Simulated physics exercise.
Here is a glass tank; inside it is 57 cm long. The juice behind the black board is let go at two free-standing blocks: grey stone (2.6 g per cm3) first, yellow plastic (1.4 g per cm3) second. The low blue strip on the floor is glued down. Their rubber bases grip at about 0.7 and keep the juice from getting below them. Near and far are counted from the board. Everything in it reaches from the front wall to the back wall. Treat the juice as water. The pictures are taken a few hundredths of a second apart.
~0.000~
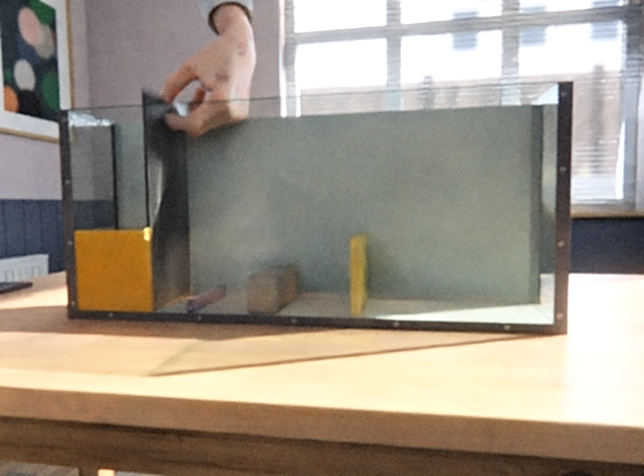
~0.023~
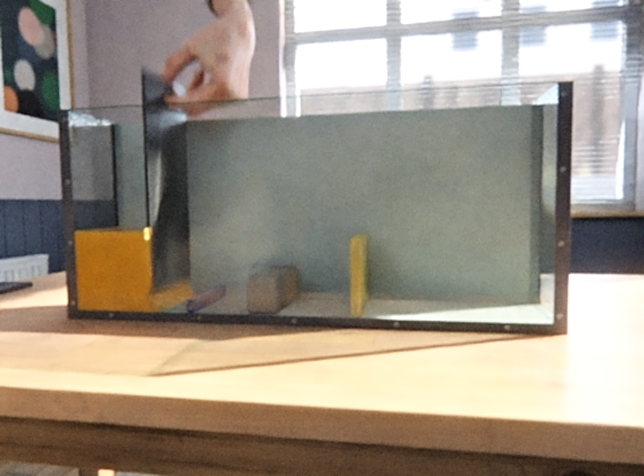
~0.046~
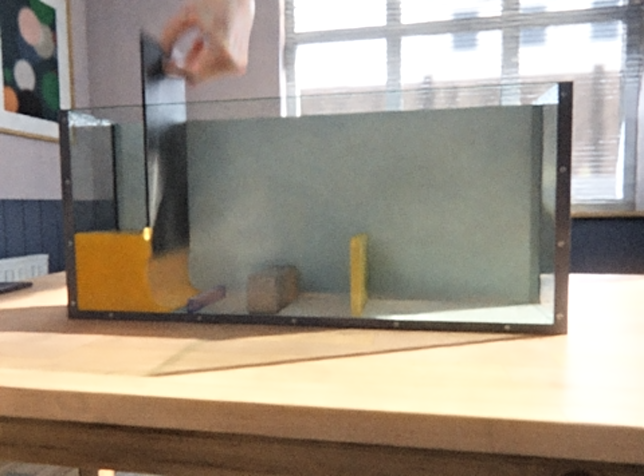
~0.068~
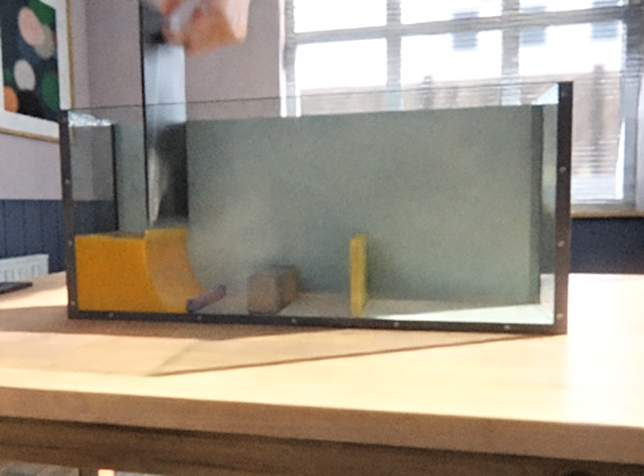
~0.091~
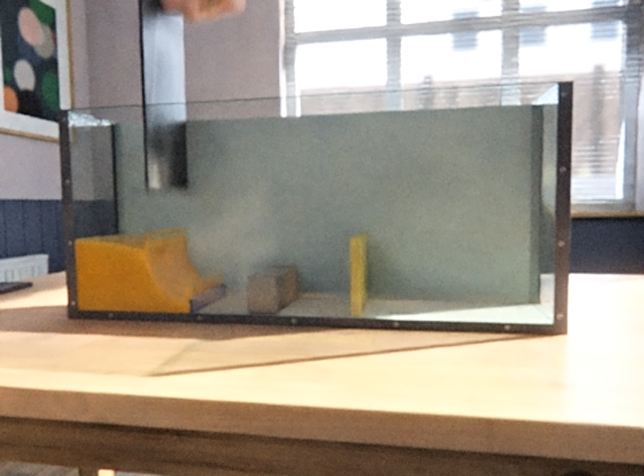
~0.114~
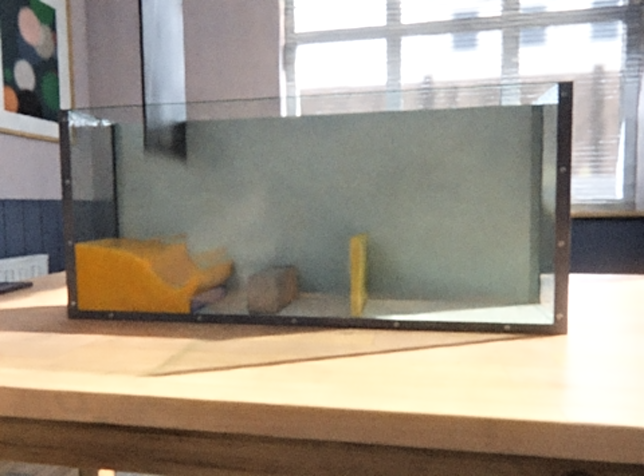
To begin with, a hand grips a black board holding back orange juice at the left of a glass tank, with a grey block and a yellow one standing apart. The hand pulls the board upward, and juice slumps rightward along the floor, then rises over a low strip, both blocks unmoved.
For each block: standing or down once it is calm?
The near block stays up and the far block is knocked flat.
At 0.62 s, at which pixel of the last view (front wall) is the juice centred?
Around (185, 298).
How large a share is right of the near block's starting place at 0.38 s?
Near 10 in a hundred.
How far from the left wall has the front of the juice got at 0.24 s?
About 30 cm.
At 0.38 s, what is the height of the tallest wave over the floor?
Roughly 6.5 cm up.
By 0.24 s the front has run 30 cm from the left wall, the near block is upright and the far block is upright.
By 0.38 s the near block is upright and the far block leans 23°.
By 0.62 s the near block is upright and the far block lies flat.
At rest the near block is upright and the far block lies flat; 4 per cent of the juice is past where the far block first stood.
